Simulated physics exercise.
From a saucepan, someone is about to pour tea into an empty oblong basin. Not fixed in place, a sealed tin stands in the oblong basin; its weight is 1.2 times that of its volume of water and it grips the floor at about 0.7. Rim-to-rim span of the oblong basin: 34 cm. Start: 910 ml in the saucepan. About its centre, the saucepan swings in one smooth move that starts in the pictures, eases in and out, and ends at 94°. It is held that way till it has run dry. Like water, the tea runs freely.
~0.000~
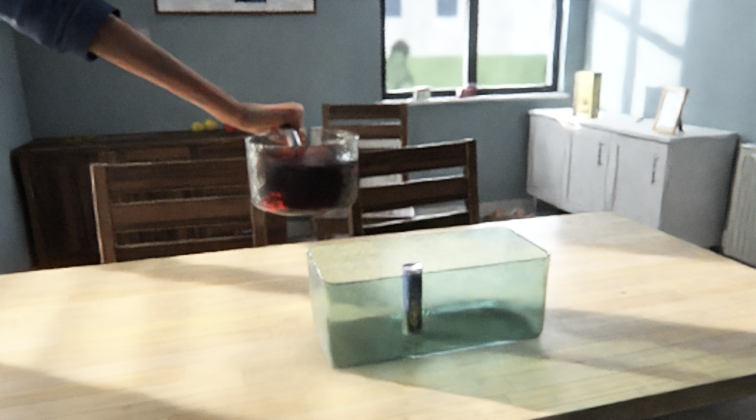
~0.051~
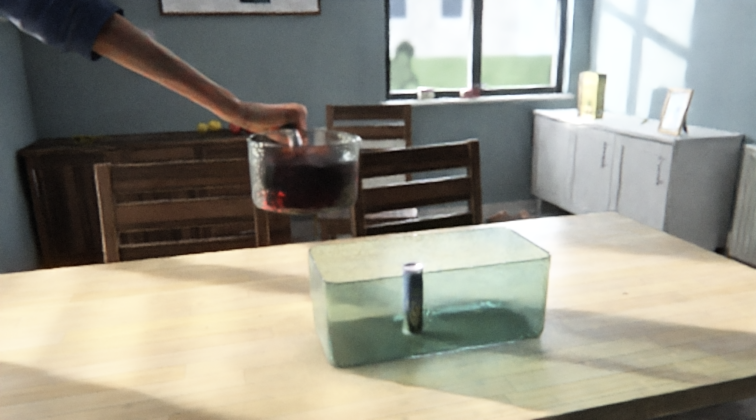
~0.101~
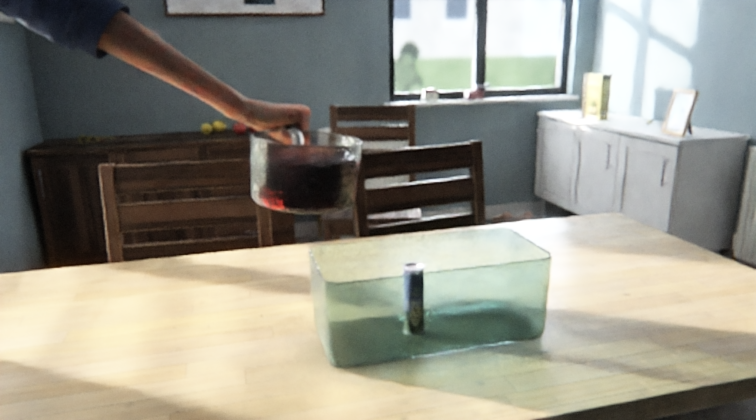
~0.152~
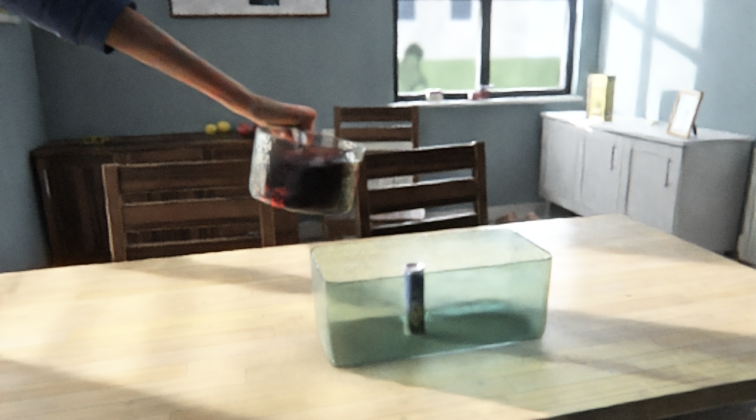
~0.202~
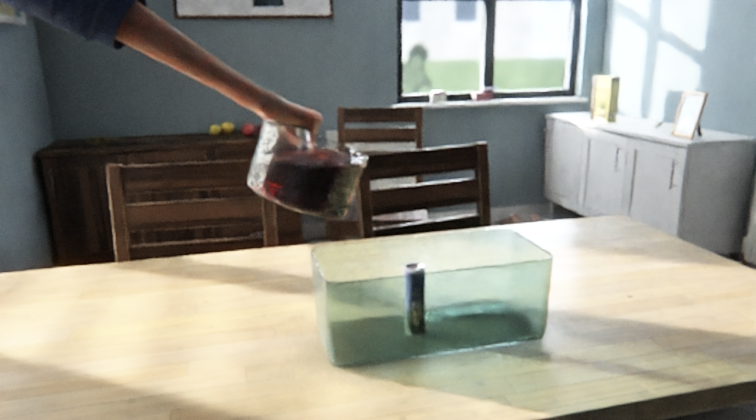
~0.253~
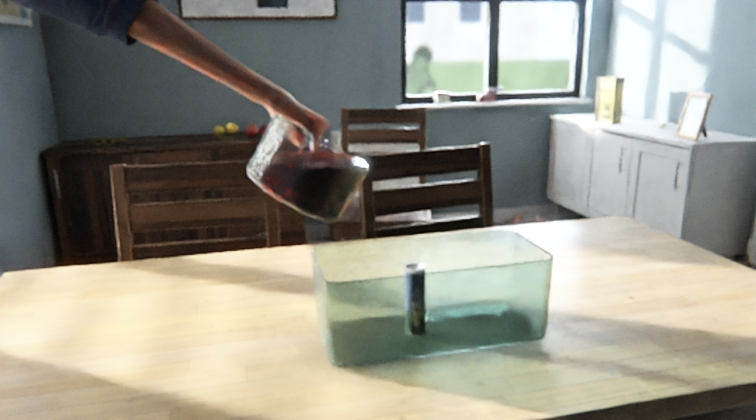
A hand reaching in from the upper left holds a clear glass pot of dark reddish-brown liquid above a pale wooden table in a sunlit, blue-walled dining room, seen from slightly above. Below it sits a pale green, see-through oblong basin with a small dark can, with wooden chairs, a dark sideboard, a window and a white cabinet behind. The pot starts level, then tilts steadily down to the right, its liquid shifting toward the lower rim, while the view drifts slightly.
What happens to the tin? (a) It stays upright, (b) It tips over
It tips over (b).
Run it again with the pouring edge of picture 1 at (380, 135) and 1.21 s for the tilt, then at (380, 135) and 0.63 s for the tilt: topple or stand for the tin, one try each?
The tin stays vertical the first time and stays vertical the second time.
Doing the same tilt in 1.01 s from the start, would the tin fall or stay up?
In that case the tin stays vertical.
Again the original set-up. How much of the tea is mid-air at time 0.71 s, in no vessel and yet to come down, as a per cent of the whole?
10 per cent, roughly.
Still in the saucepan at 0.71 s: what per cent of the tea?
I reckon near 16 per cent still sits there.
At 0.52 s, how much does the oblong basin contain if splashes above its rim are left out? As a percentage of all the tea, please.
About 16%.
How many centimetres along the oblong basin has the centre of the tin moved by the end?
Roughly 8.0 cm.
After 0.52 s the tilt is 87° and 46 per cent is still to pour; the tin stands where it began.
After 0.71 s the tilt is 94° and 16 per cent is still to pour; the tin leans 5°.
After 0.91 s the tilt is 94° and 6 per cent is still to pour; the tin leans 20°.
After 1.13 s the tilt is 94° and 2 per cent is still to pour; the tin lies on its side.
In the end the tin lies on its side.
